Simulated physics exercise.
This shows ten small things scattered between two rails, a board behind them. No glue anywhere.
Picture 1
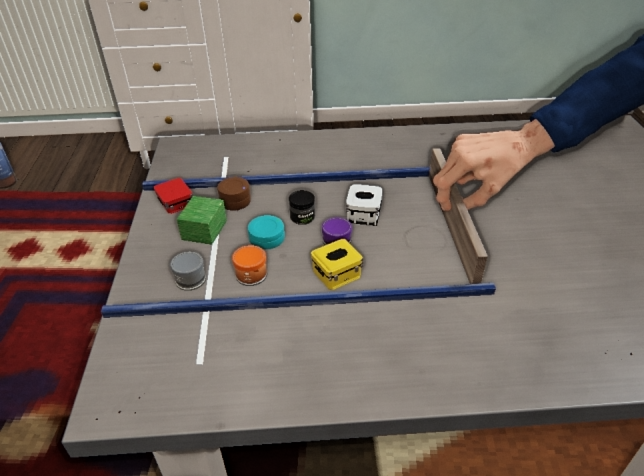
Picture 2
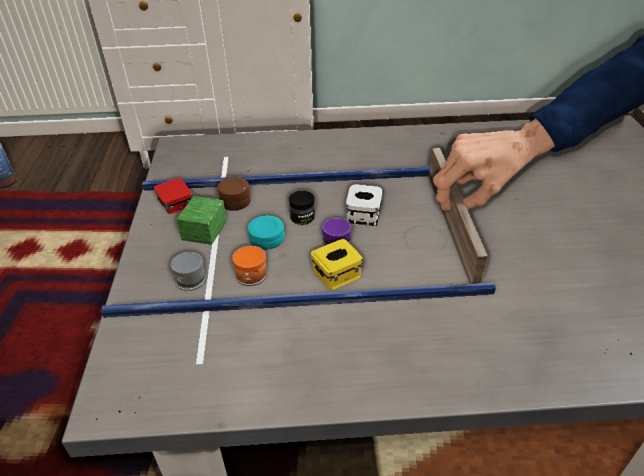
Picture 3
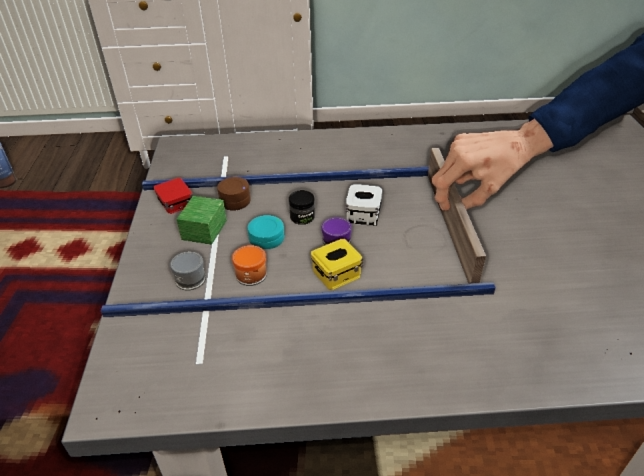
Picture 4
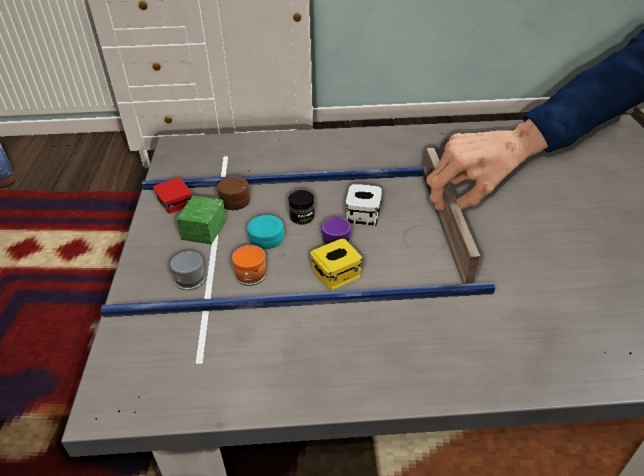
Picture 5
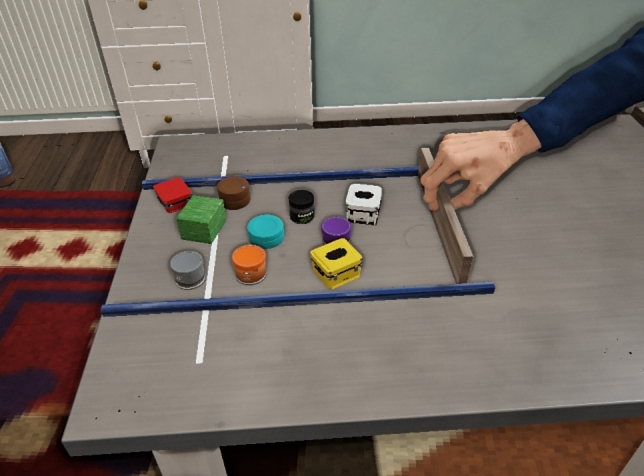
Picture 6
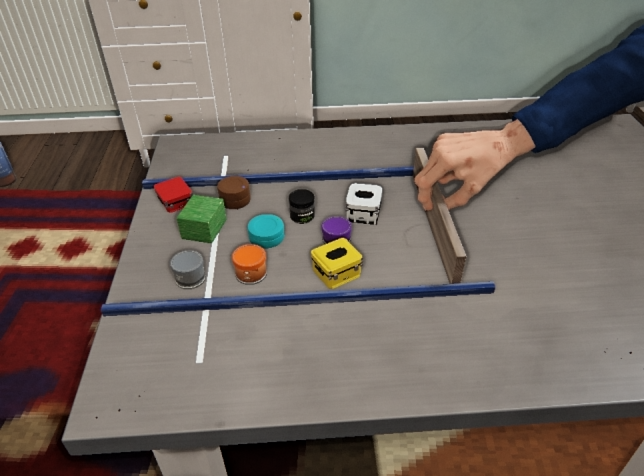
A hand slides a wooden board slightly left toward small colourful containers between blue rails.
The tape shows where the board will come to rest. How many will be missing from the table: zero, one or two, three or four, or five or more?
Outcome: The number that fall off is zero.
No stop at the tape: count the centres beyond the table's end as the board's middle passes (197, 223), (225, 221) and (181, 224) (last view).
The counts: 2, 0 and 2.
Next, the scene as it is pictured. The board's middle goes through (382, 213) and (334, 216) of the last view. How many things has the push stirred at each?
The counts are 1 and 4.
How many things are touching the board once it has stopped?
It touches 4.
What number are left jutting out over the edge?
The number is 2.
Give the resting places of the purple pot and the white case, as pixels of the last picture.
First (199, 242), then (200, 214).
Soon after, none off yet; red case at rest near (174, 196); grey pot at rest near (189, 270); green block at rest near (202, 219).
Then, none off yet; red case at rest near (174, 196); grey pot moved about its own width near (163, 272); green block moved about its own width near (177, 219).
At rest, the number that fall off is zero.
